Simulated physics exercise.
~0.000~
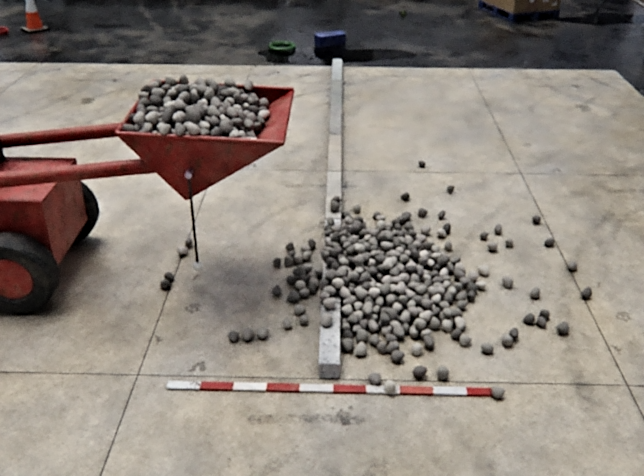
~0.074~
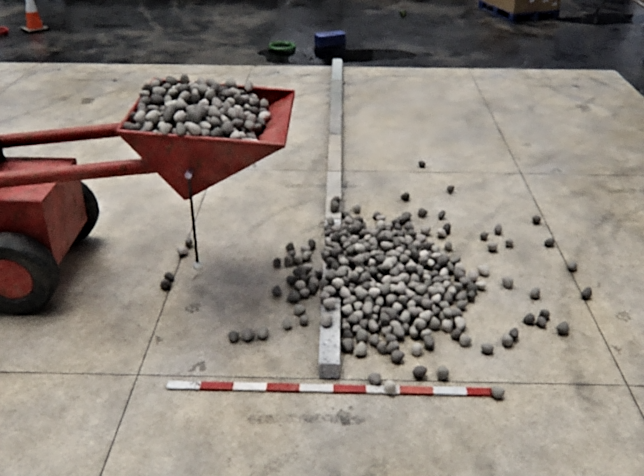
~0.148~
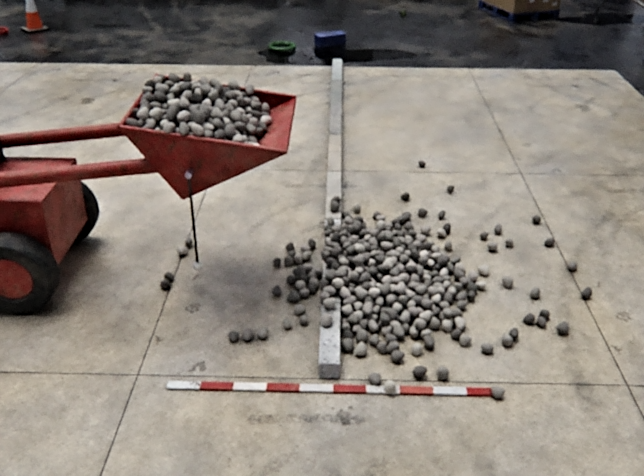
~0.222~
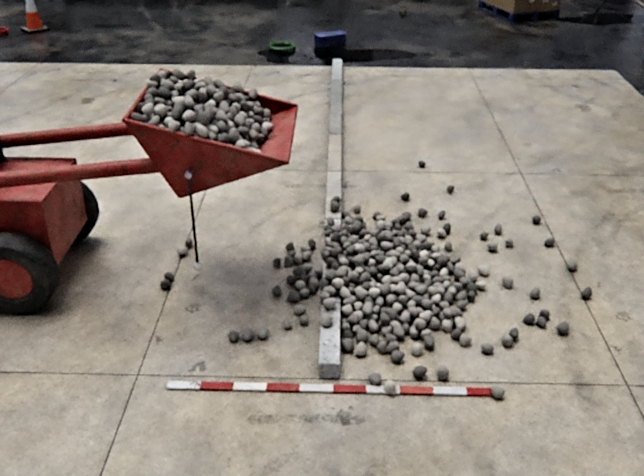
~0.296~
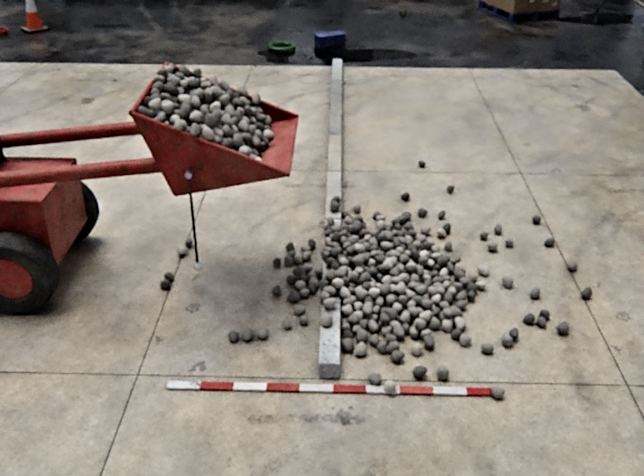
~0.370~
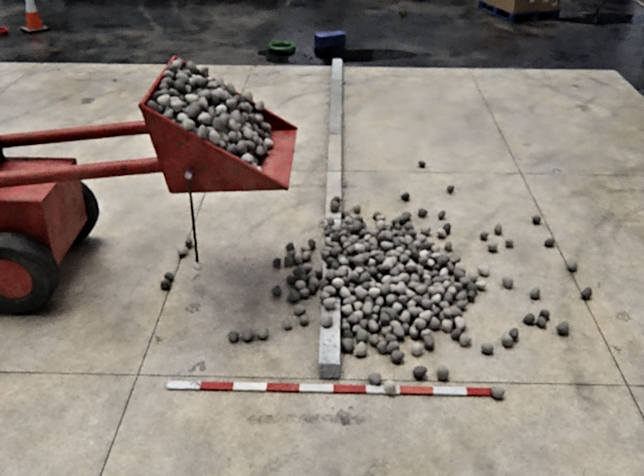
A red bucket heaped with gray rounded stones, held on the arms of a wheeled machine at left, begins tilting slowly clockwise. Its back edge rises and its front lip lowers as the stones shift slightly inside, while the scattered pile around the kerb at right stays still.
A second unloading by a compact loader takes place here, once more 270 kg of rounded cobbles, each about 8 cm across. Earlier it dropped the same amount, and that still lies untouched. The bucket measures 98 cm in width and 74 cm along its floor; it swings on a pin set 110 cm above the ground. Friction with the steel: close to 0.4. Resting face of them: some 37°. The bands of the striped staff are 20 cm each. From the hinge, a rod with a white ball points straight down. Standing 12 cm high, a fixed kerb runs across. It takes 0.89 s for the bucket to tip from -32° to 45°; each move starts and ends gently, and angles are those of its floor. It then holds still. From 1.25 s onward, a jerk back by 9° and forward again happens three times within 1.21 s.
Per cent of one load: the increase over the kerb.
13 percent.
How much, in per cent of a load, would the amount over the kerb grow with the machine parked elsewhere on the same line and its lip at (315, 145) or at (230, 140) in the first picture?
About 35 per cent for the first, 0 per cent for the second.
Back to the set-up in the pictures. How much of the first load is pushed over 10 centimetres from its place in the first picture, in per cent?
Around 0 in a hundred.
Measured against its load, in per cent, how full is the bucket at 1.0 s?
About 45 per cent is held.
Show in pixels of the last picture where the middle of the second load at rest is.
Around (300, 264).
After 0.7 s the floor is at 33°; in per cent of one load, 99 in the bucket, 14 on this side of the kerb, 88 over the kerb; the foremost stones are at (570, 285).
After 1.0 s the floor is at 45°; in per cent of one load, 43 in the bucket, 70 on this side of the kerb, 88 over the kerb; the foremost stones are at (570, 285).
After 2.9 s the floor is at 45°; in per cent of one load, 0 in the bucket, 100 on this side of the kerb, 100 over the kerb; the foremost stones are at (570, 285).
After 5.4 s the floor is at 45°; in per cent of one load, 0 in the bucket, 100 on this side of the kerb, 100 over the kerb; the foremost stones are at (570, 285). Net gain over the kerb, 13.
